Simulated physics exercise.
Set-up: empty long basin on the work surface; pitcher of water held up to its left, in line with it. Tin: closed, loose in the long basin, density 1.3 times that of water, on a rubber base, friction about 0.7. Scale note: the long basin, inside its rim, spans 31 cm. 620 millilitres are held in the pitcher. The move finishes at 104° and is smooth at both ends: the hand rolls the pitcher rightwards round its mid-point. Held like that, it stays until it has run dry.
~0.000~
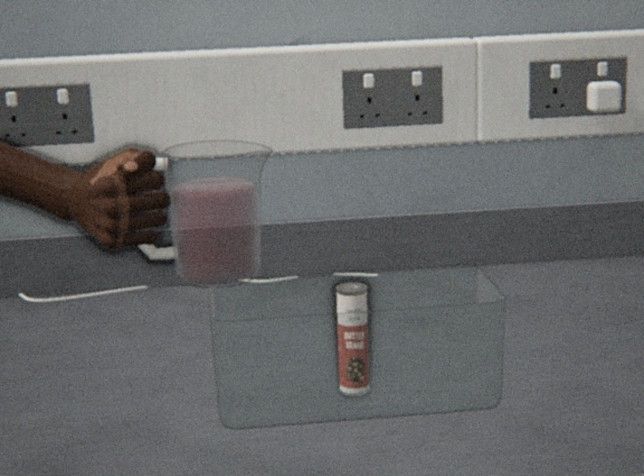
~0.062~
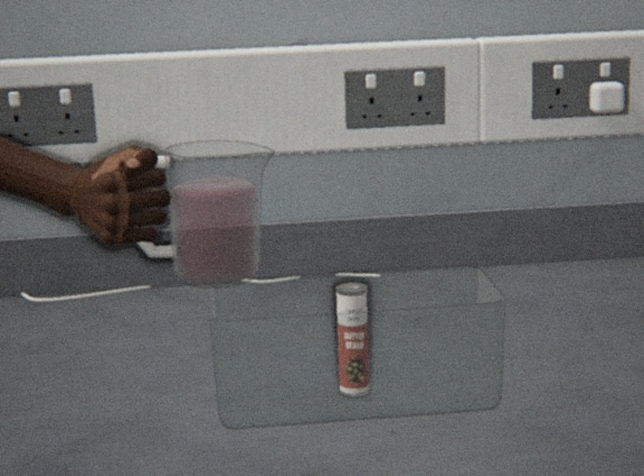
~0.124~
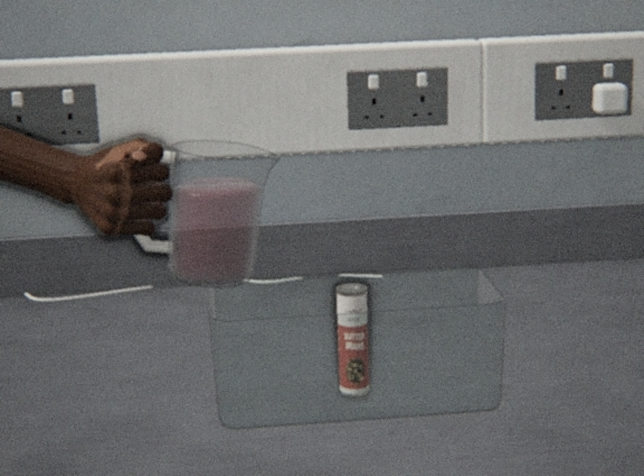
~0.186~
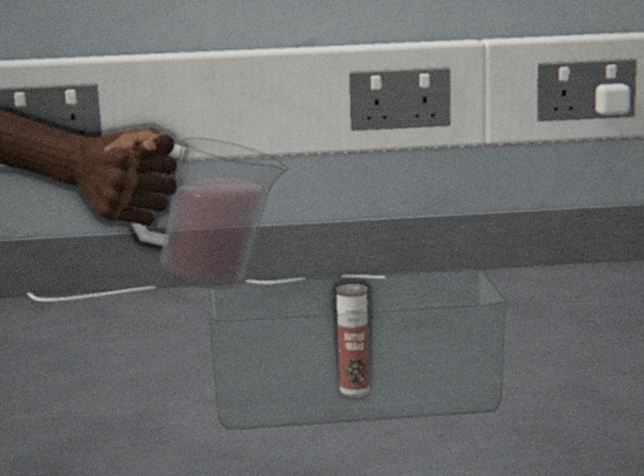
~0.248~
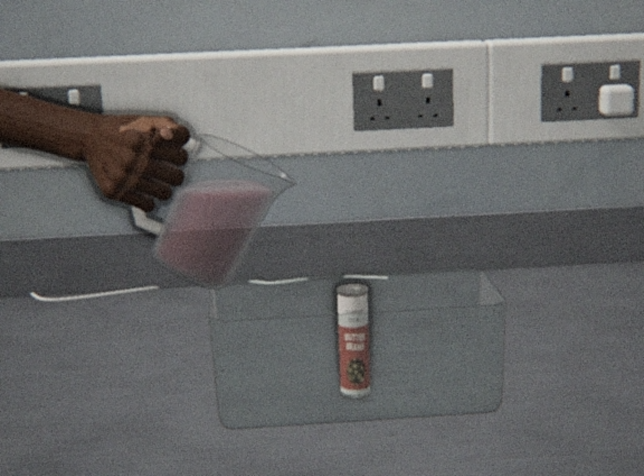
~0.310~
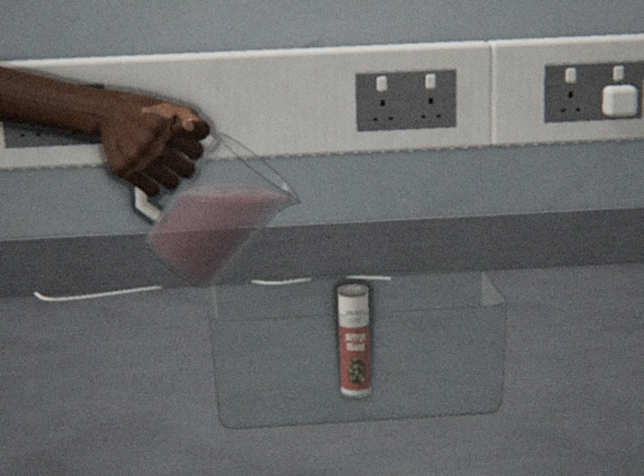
A hand held a clear pitcher of pinkish liquid above and left of a see-through basin with a small red-and-white tin standing inside, then steadily tilted the pitcher over to the right.
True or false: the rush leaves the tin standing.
False.
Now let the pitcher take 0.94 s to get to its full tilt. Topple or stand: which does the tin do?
After the tilt, the tin has tipped over.
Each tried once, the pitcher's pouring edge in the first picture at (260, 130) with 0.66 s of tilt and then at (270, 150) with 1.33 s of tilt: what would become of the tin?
Run one: It does not tip. Run two: It tumbles.
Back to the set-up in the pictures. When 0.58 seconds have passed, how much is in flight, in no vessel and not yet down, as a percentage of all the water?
I'd put it at about 16 percent.
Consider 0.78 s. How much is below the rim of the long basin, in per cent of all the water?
About 68 %.
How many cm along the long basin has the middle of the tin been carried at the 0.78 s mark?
Reading: Roughly 1 cm.
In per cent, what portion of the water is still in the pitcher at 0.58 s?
Close to 68 percent of the liquid remains at that time.
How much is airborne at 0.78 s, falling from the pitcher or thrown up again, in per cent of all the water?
Close to 10 per cent.
Then, 0.58 s in, the tilt is 95° and 68 per cent is still to pour; the tin stands where it began.
Then, 0.78 s in, the tilt is 104° and 22 per cent is still to pour; the tin leans 6°.
Then, 0.99 s in, the tilt is 104° and 4 per cent is still to pour; the tin lies on its side.
Then, 1.22 s in, the tilt is 104° and 0 per cent is still to pour; the tin lies on its side.
Finally, the tin lies on its side.
